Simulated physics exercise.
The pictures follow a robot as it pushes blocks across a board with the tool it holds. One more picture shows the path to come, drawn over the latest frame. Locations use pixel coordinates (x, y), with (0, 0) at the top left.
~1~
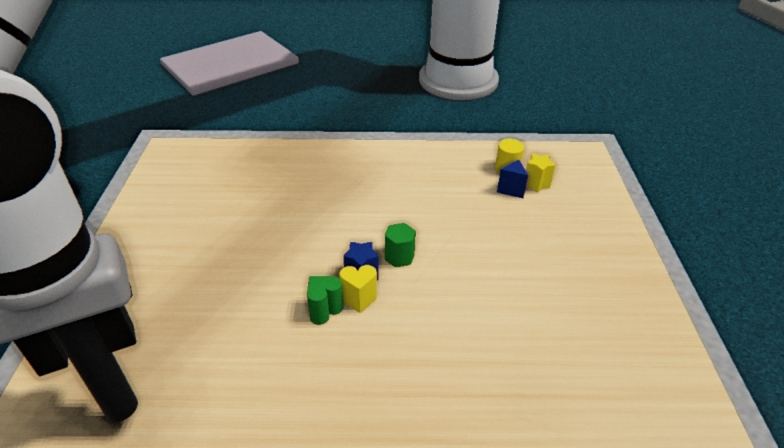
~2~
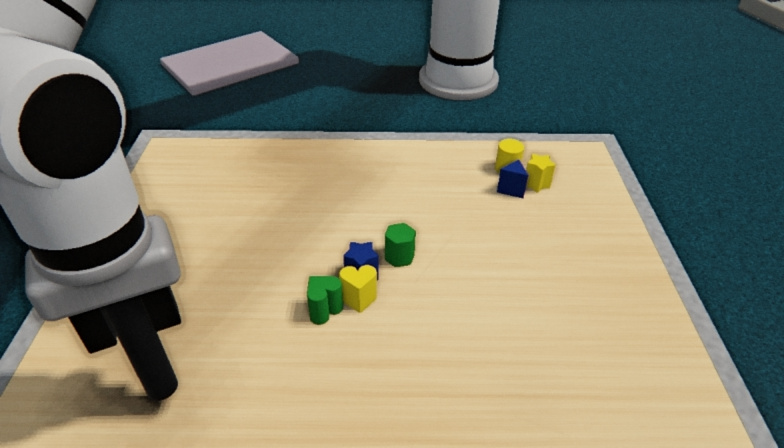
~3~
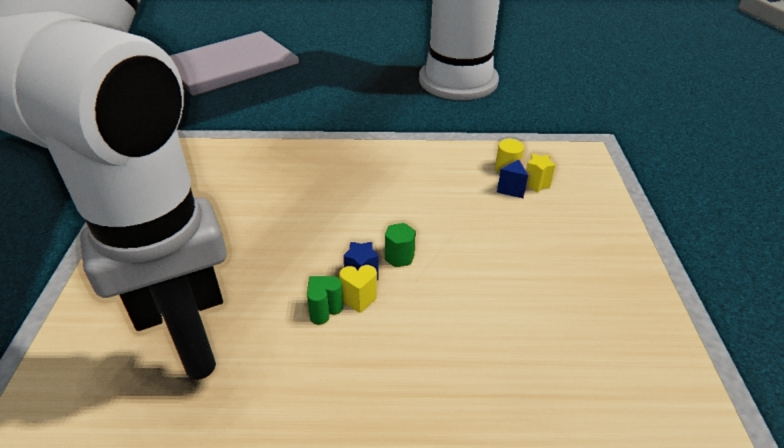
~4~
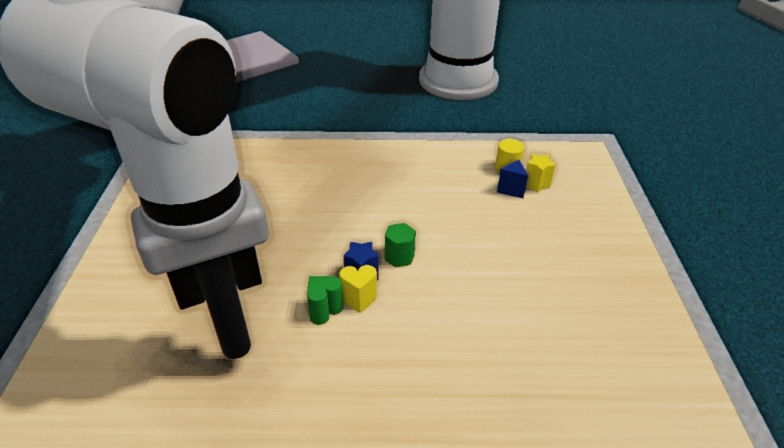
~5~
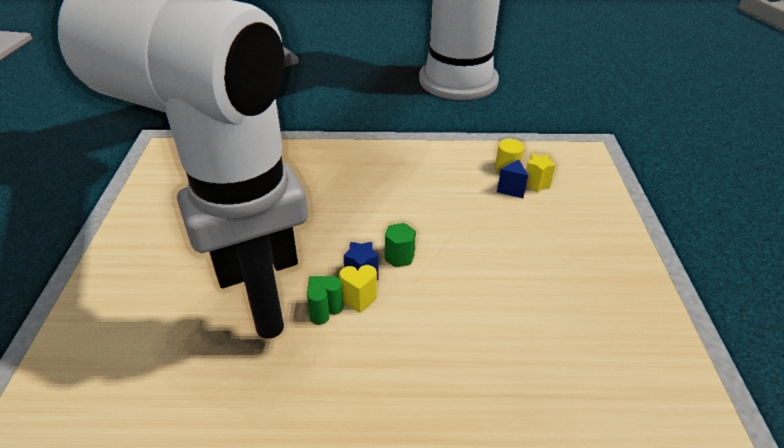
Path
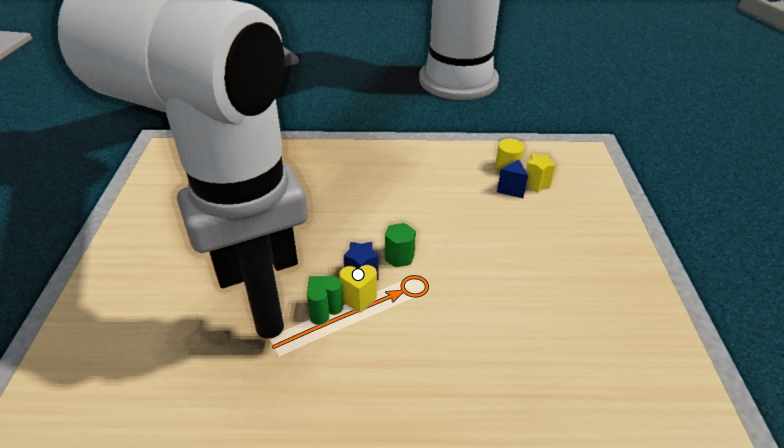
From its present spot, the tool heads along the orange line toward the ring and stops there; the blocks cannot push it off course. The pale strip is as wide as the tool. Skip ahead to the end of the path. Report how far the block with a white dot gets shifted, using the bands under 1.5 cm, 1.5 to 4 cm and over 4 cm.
I'd go with over 4 cm for this block.
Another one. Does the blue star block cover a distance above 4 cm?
No - that is not the case.
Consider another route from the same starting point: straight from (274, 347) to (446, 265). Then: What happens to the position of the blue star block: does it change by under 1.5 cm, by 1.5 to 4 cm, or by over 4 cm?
Displacement: 1.5 to 4 cm.
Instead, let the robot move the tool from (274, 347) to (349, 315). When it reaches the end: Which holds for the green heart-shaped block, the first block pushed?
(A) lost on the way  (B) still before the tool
(A)
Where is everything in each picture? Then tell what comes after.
The first picture shows lower end of the tool at (122, 408), tops of blocks, green heart-shaped block at (322, 286), yellow heart-shaped block at (358, 275), blue star block at (361, 251), green hexagonal block at (400, 232).
The second picture shows tool at (163, 388), blocks as before.
The third picture shows tool at (201, 368), blocks as before.
The fourth picture shows tool at (237, 348), blocks as before.
The fifth picture shows tool at (270, 328), green heart-shaped block at (322, 286), yellow heart-shaped block at (358, 275), blue star block at (361, 251), green hexagonal block at (400, 232).
The drawn path runs in a line from (274, 347) to (415, 286); the dot is on the yellow heart-shaped block.
On the path given first. One third of the way, tool at (322, 306); green heart-shaped block at (331, 276), turned 30° anticlockwise; yellow heart-shaped block at (362, 270), turned 35° clockwise; blue star block at (364, 249), turned 15° anticlockwise.
Two thirds of the way, tool at (370, 286); green heart-shaped block at (343, 267), turned 100° anticlockwise; yellow heart-shaped block at (383, 261); blue star block at (371, 243), turned 45° anticlockwise.
At the end, tool at (416, 268); green heart-shaped block at (343, 267), turned 100° anticlockwise; yellow heart-shaped block at (399, 247), turned 75° anticlockwise; blue star block at (372, 241), turned 60° anticlockwise; green hexagonal block at (399, 225), turned 25° clockwise.
